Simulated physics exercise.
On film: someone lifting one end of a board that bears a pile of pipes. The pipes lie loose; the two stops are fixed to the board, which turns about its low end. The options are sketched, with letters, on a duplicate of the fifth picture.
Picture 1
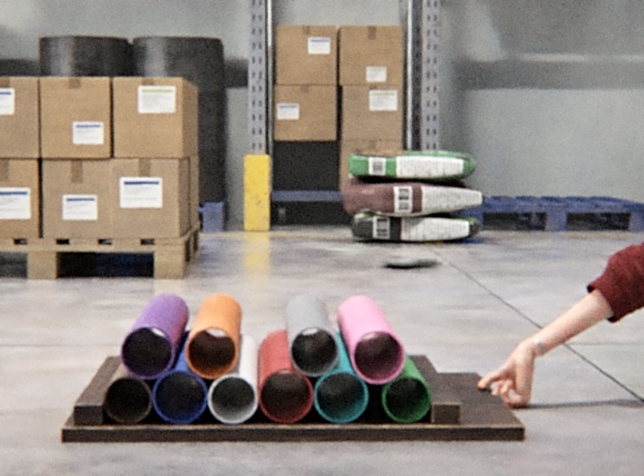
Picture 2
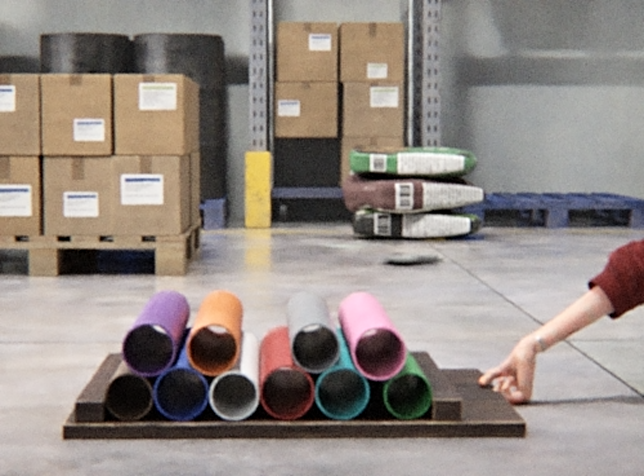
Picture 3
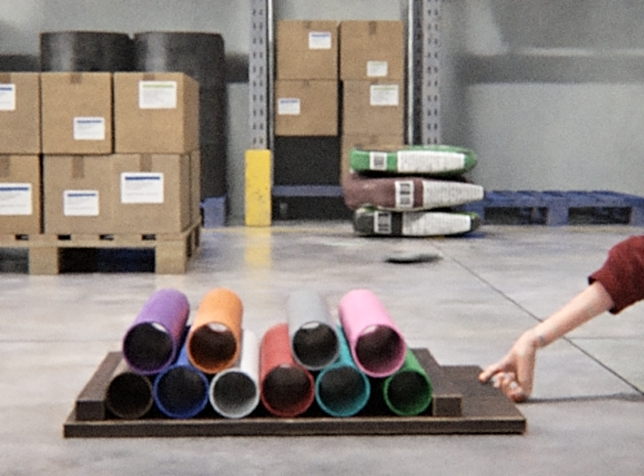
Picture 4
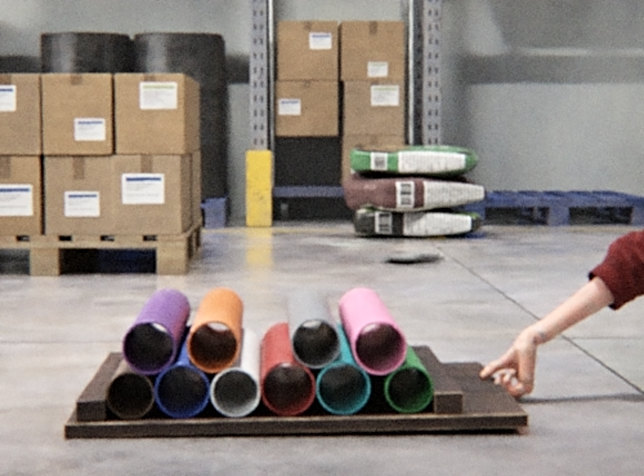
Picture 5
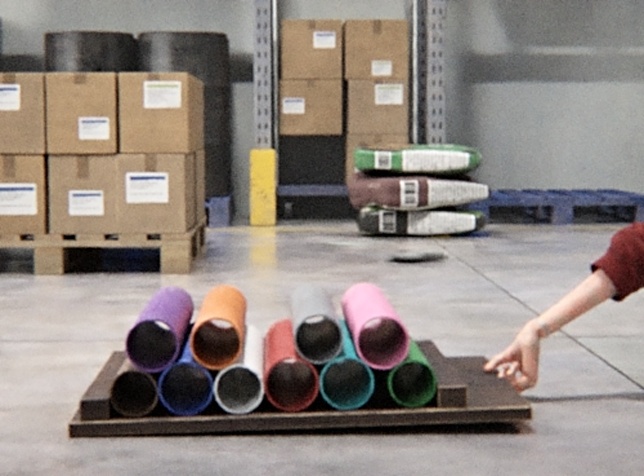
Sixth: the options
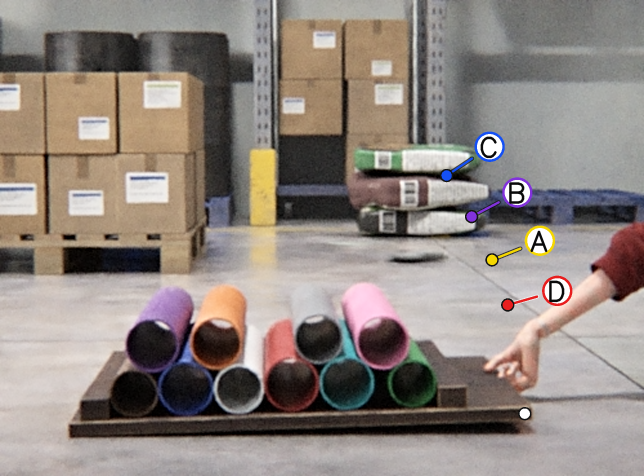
A hand at the right slightly raises one end of a board holding colourful stacked pipes.
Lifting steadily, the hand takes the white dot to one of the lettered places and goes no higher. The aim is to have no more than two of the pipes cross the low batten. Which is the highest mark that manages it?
Lift it to B and no more.
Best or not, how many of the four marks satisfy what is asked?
The number is three.
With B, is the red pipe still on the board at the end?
The red pipe: Yes.
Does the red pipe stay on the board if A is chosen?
Yes, with A.
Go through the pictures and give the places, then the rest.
The first picture shows brown pipe (128, 400); blue pipe (180, 396); white pipe (233, 399).
The second picture shows white pipe (234, 395); red pipe (287, 392).
The third picture shows board (293, 387); turquoise pipe (343, 390); green pipe (408, 391); purple pipe (149, 347).
The fourth picture shows board (294, 386); brown pipe (131, 395); blue pipe (182, 391).
The fifth picture shows board (298, 382); brown pipe (134, 393); blue pipe (186, 388).
On the marked copy, A at (492, 260); B at (472, 217); C at (447, 175); D at (508, 305); the white dot at (525, 414).
Taking B. A third of the way, board at 17°.
Two thirds of the way, board at 28°.
When it is over, board at 28°, one over the low batten (purple).
As for the rest, A none over the low batten; C four over the low batten (pink, orange, purple, grey); D none over the low batten.
